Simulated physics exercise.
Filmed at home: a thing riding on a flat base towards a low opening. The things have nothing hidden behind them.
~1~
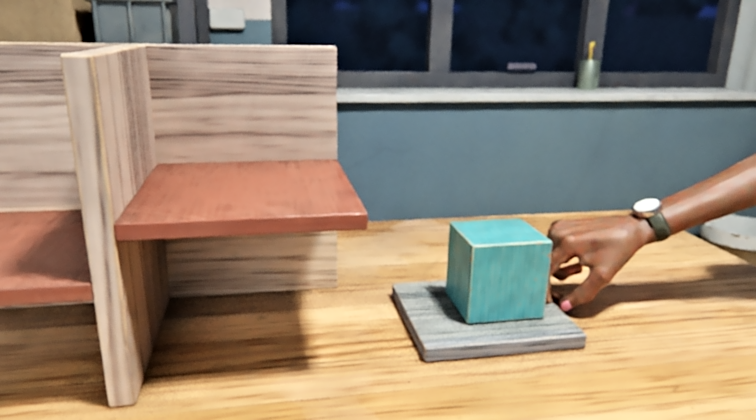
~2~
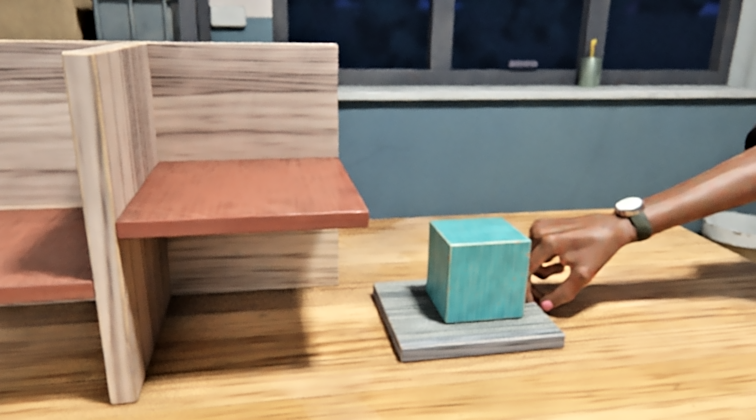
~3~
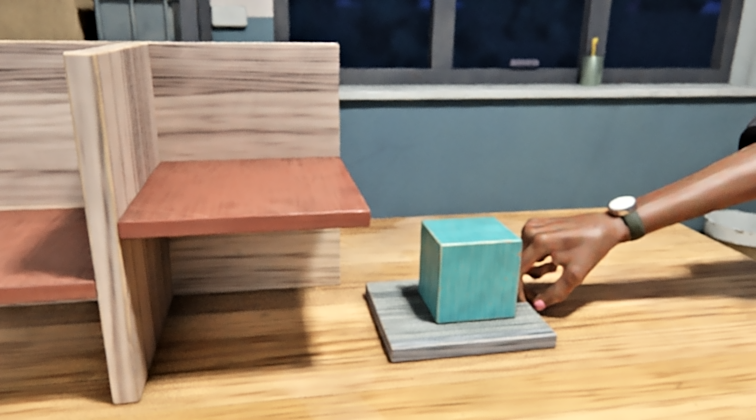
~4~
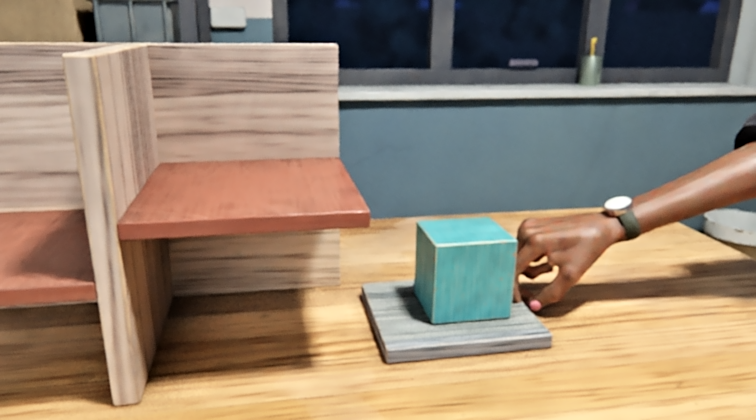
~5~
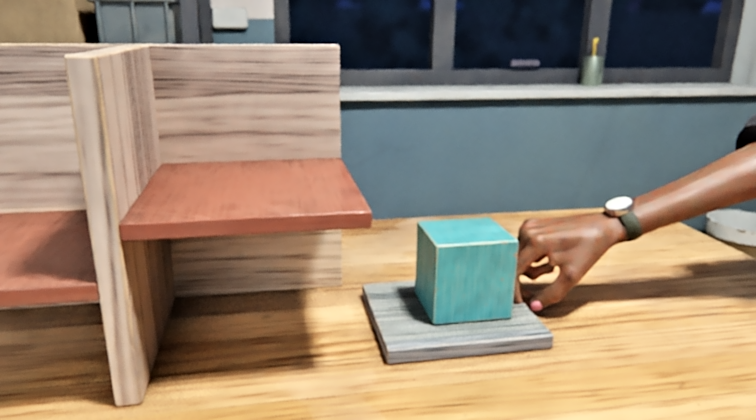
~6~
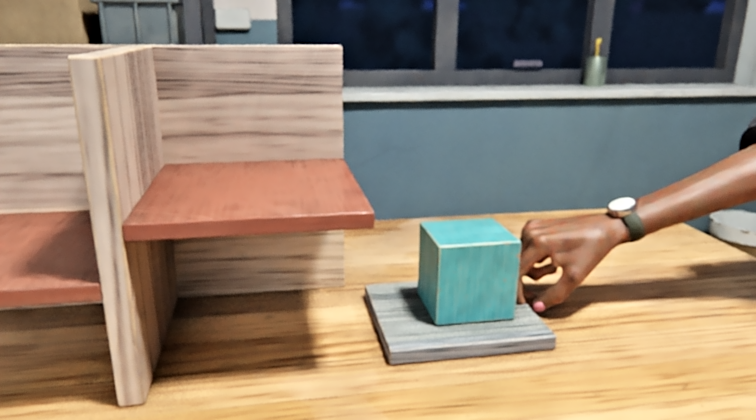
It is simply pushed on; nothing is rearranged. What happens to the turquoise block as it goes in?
It passes through untouched.
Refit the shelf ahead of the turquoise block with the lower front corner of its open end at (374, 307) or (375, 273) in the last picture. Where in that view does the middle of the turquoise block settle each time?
First option: Roughly (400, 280); second option: Roughly (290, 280).
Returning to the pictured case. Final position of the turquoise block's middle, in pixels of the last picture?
The middle ends up near (291, 282).
Then, 0.76 s on from there, turquoise block riding along near (424, 273).
Then, 1.40 s on from there, turquoise block riding along near (370, 277).
Then, 1.96 s on from there, turquoise block riding along near (321, 280).
In the end, the turquoise block rides in untouched, near (291, 282).
